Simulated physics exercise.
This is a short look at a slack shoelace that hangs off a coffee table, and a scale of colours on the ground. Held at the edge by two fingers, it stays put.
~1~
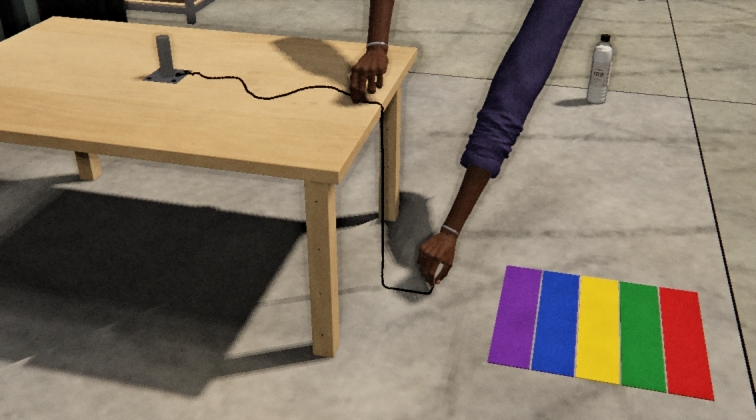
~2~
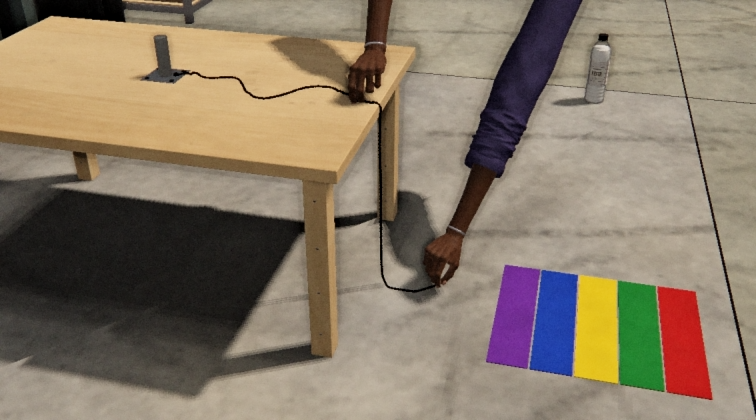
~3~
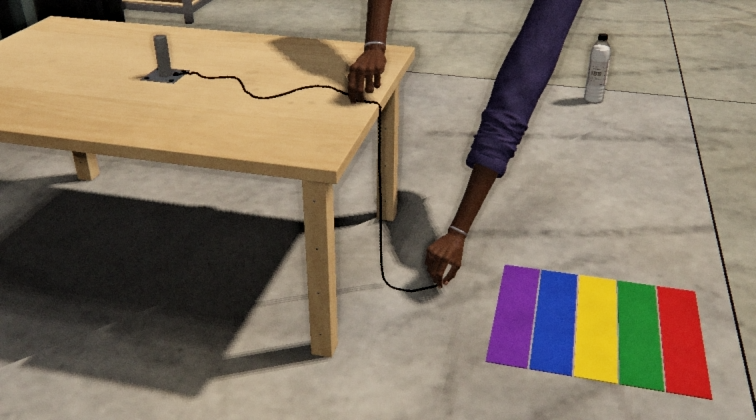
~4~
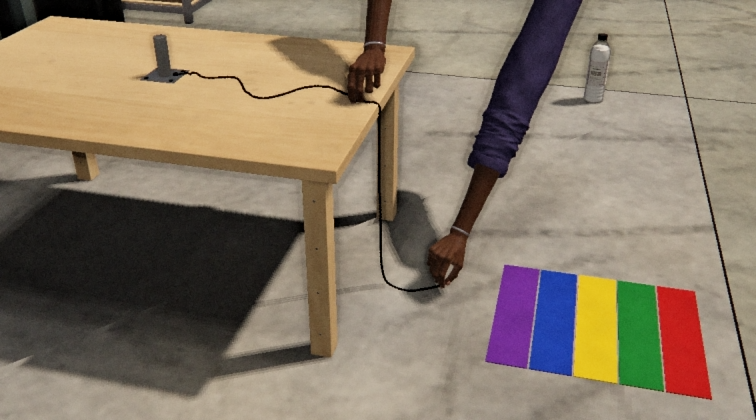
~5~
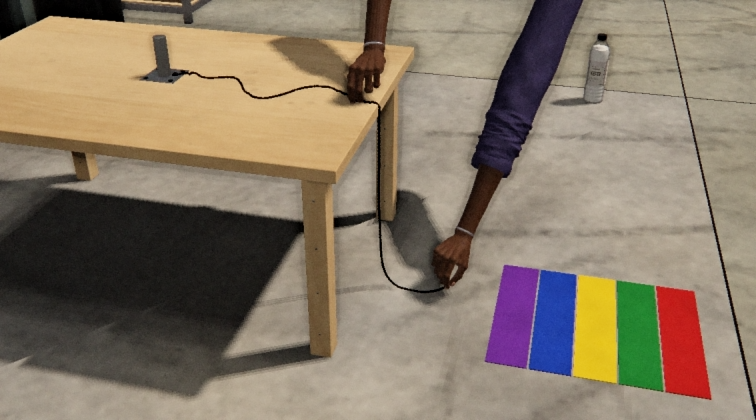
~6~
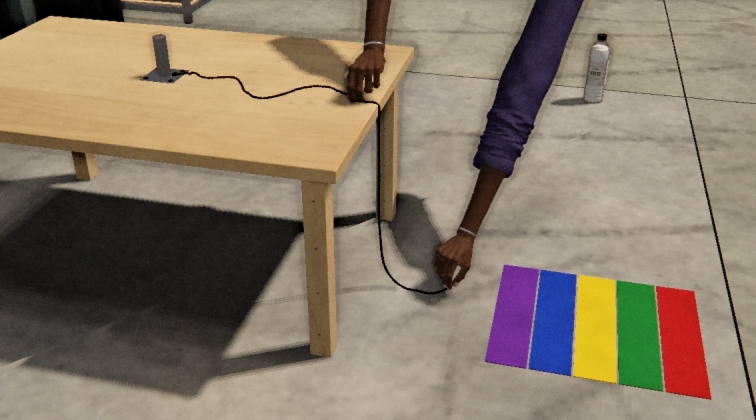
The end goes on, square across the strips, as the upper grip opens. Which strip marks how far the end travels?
The green strip.
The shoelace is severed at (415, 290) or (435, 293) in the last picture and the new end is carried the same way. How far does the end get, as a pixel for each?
Pixel positions, in order: (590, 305), (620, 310).
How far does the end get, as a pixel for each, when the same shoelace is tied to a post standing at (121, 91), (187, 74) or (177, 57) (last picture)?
(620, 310), (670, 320) and (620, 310).
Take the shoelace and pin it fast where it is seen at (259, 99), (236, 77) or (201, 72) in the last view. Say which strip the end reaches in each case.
Lab note - strips reached: Yellow; green; green.
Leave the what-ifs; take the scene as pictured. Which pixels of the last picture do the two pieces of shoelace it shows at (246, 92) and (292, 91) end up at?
First point (280, 90), second point (335, 97).
Early on, end near (569, 303); over blue.
Midway, end near (619, 310); over green.
At the end of the slack, end near (647, 314); over green. Over green.
